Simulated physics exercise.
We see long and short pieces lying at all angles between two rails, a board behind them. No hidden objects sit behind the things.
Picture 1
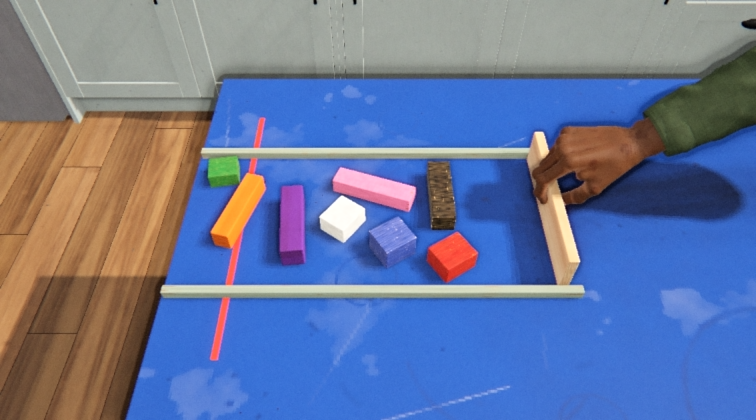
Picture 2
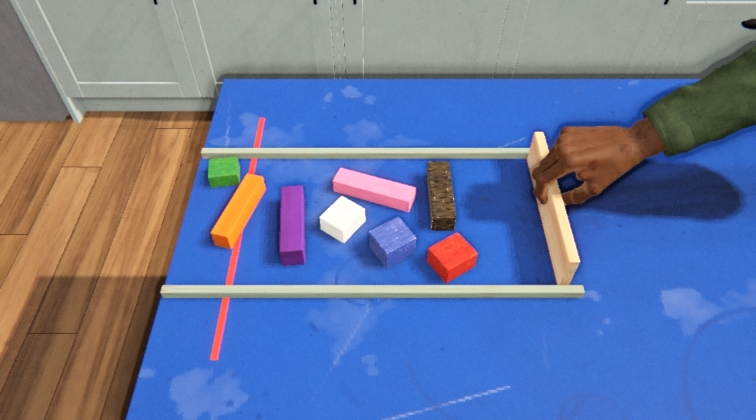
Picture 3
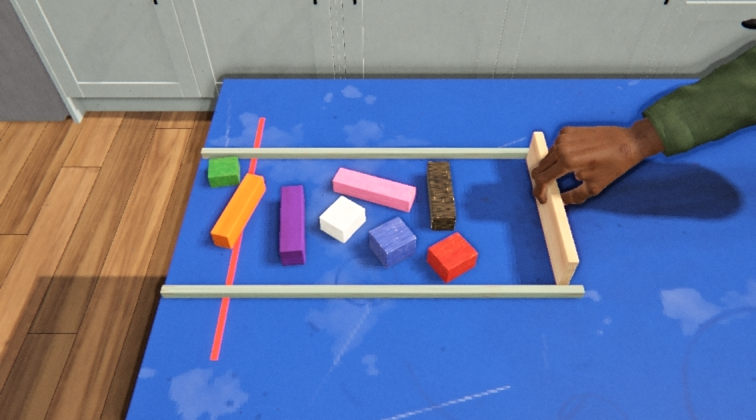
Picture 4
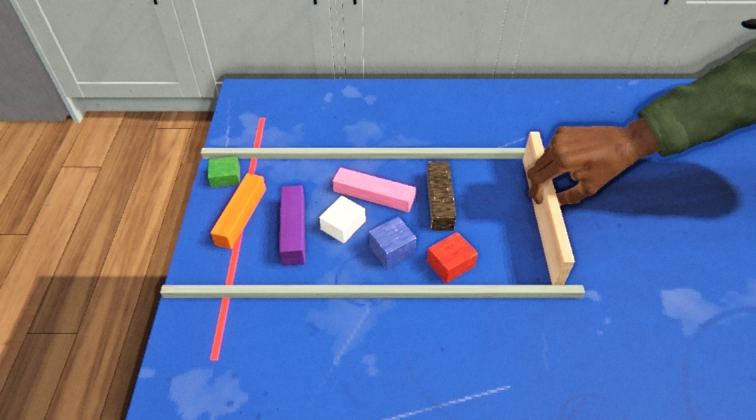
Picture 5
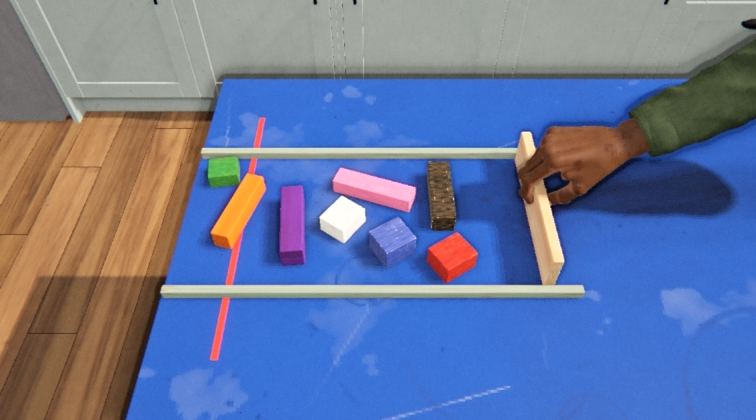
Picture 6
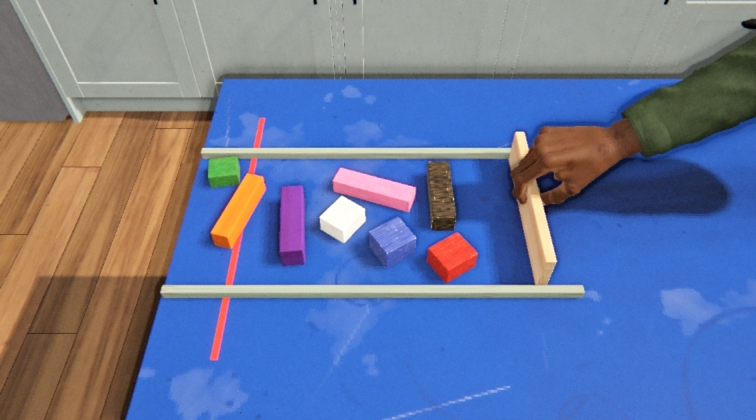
Hand sliding a wooden board slightly left between two rails, while the colourful blocks and sticks ahead of it stay still.
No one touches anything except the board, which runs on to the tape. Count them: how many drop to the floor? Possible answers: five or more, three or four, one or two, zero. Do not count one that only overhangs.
Three or four drop.
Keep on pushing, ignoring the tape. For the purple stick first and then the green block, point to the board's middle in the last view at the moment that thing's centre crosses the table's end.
Its middle is around (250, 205) and around (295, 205).
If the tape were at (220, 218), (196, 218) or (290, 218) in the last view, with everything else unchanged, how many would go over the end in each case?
Per try in turn: 5, 7, 1.
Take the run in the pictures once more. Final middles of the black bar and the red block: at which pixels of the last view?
In the last picture the black bar sits at (234, 195) while the red block sits at (205, 264).
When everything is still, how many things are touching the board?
It's 2 of them.
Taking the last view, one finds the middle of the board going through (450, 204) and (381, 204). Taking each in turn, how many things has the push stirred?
The counts are 2 and 5.
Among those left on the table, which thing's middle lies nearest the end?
The pink bar is foremost.
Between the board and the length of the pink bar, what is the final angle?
It works out to near 40°.
Early on, none off yet; green block at rest near (224, 172); orange stick at rest near (240, 210); purple stick at rest near (293, 224).
Finally, the number that fall off is three or four; lost, purple stick, orange stick and green block.
